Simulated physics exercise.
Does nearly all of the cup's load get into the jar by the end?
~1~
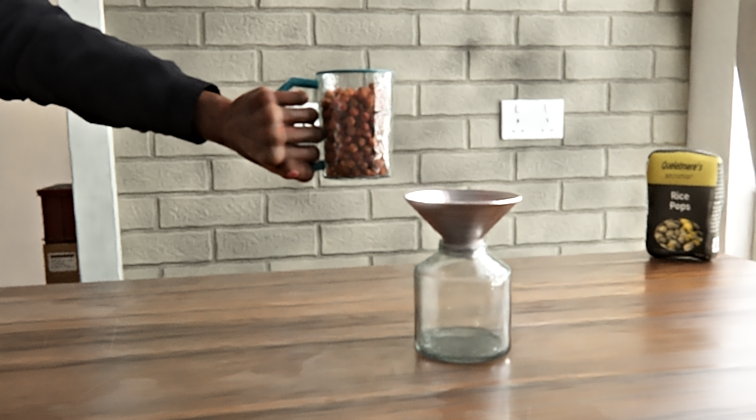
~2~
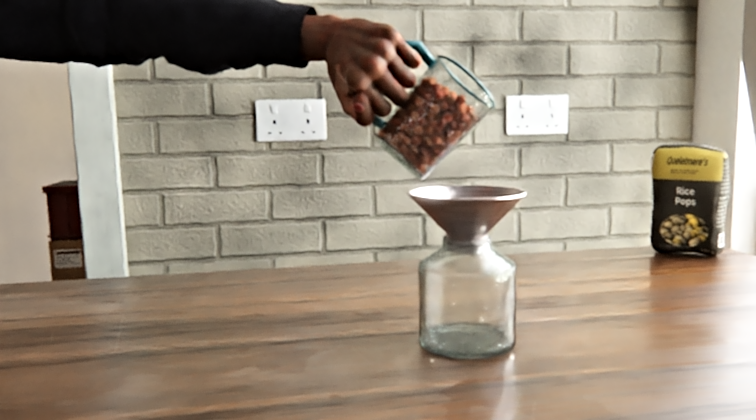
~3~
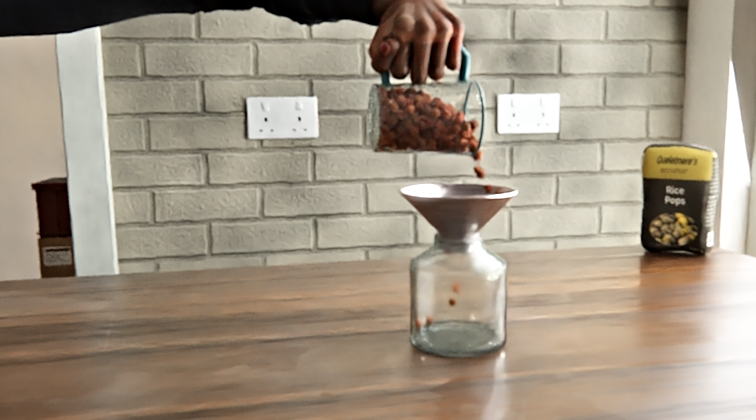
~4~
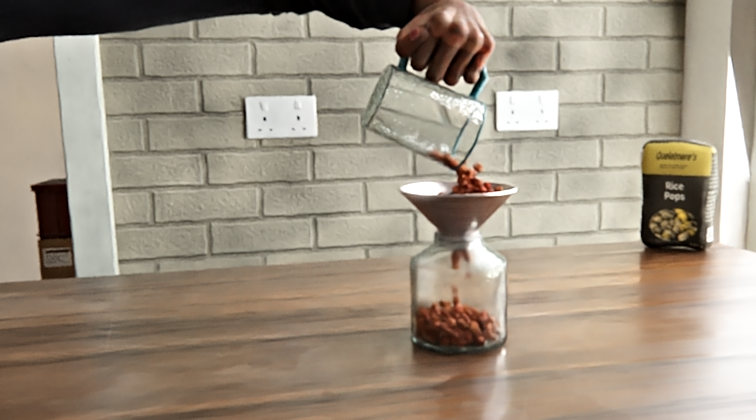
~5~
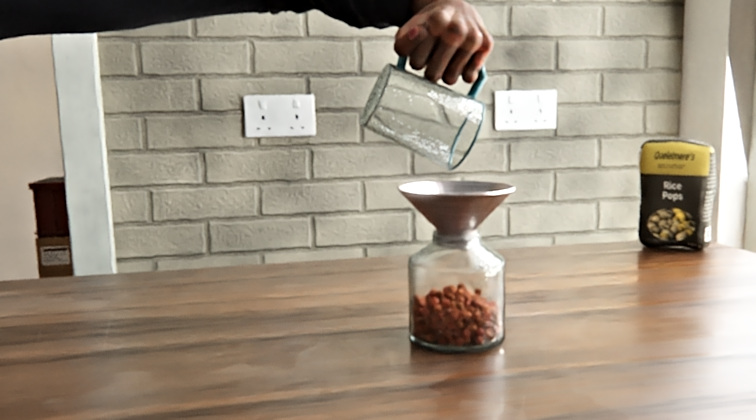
Yes, the bulk of the pellets ends up in the jar. Hardly any are spilt on the table or left in the cup or funnel.
